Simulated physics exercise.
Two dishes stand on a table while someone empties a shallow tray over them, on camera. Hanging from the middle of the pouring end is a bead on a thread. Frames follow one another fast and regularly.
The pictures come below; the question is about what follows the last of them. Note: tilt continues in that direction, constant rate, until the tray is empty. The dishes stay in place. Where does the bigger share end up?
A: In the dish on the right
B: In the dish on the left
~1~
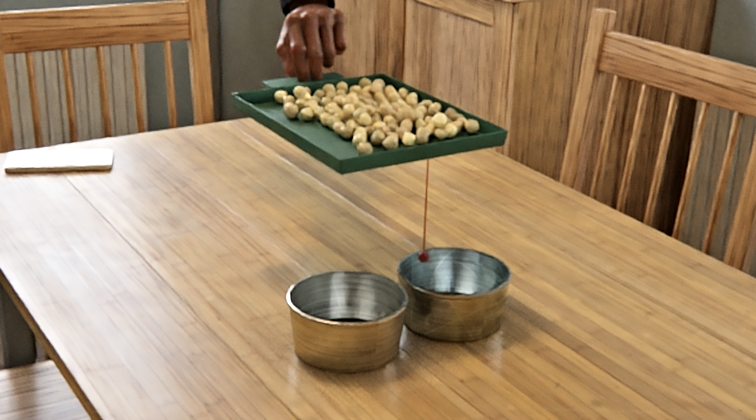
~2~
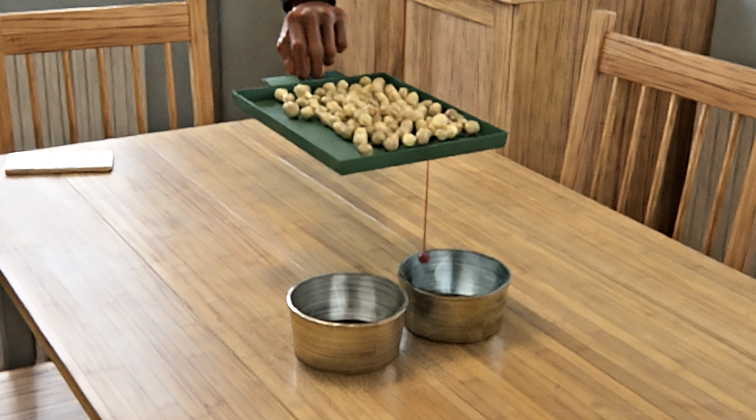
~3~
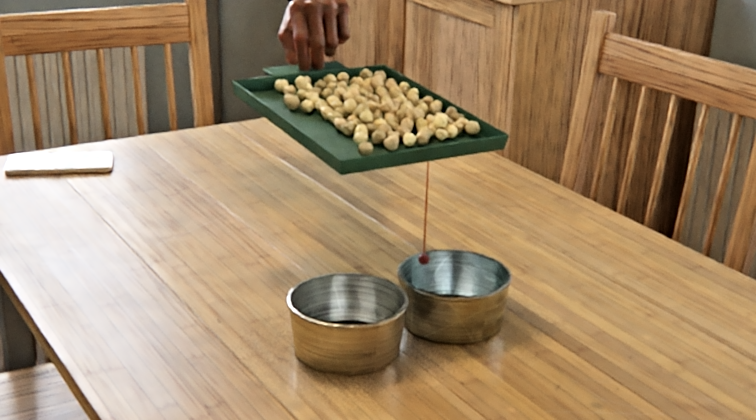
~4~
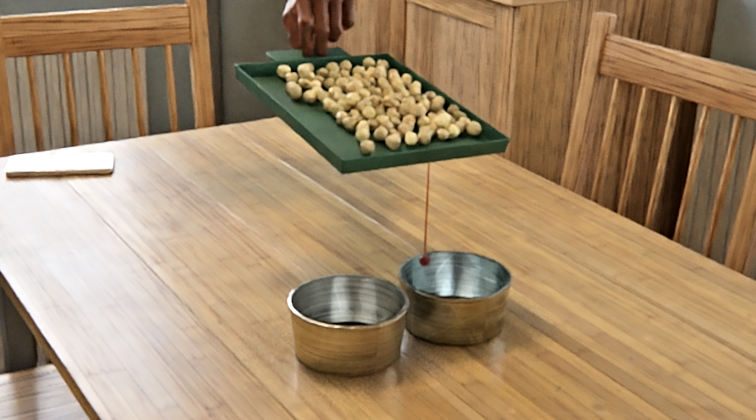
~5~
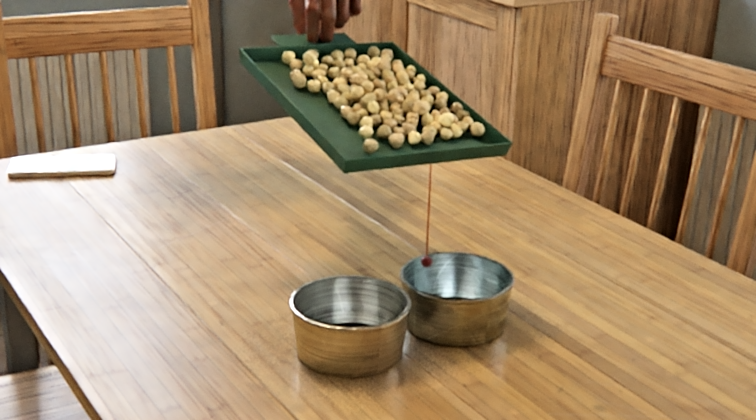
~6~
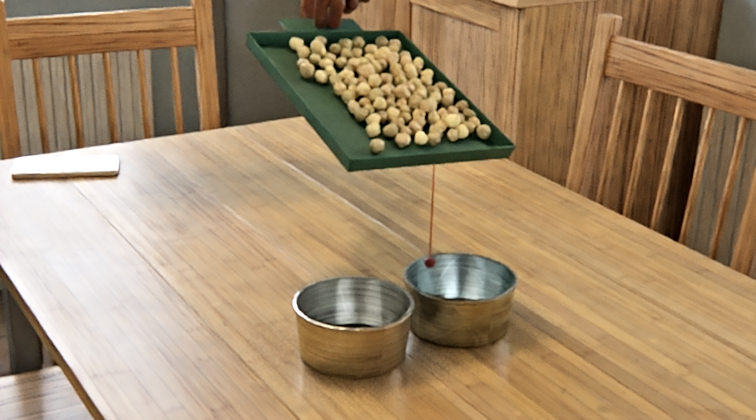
A.
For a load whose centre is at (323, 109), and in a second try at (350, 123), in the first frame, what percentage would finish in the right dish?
About 40 %, then about 20 %.
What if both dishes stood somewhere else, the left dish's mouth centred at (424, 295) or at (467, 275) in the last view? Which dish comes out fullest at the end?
The first time it's the right-side dish, the second time it's the left-side dish.
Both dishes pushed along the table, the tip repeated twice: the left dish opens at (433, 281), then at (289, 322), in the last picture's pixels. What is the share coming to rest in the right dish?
First try: Roughly 30 per cent; second try: Roughly 10 per cent.
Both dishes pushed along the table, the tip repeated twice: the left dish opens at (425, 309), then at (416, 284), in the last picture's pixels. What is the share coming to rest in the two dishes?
Close to 80 in a hundred, then close to 40 in a hundred.
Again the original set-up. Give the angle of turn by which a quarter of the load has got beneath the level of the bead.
At about 115°.
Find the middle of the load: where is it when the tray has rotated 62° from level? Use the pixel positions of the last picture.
Roughly at (452, 95).
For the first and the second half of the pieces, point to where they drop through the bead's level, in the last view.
It goes through near (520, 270) first, then near (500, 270).
Soon after the last picture, tray tipped steeply; nearly all on the tray; a stray few outside both; a stray few in the air.
A little later, tray tipped right over; nearly all on the tray; a stray few outside both.
Later still, tray tipped past a quarter turn; about a third in the right dish; about two thirds outside both.
At rest, tray tipped past a quarter turn; none in the left dish; about a third in the right dish; about two thirds outside both.
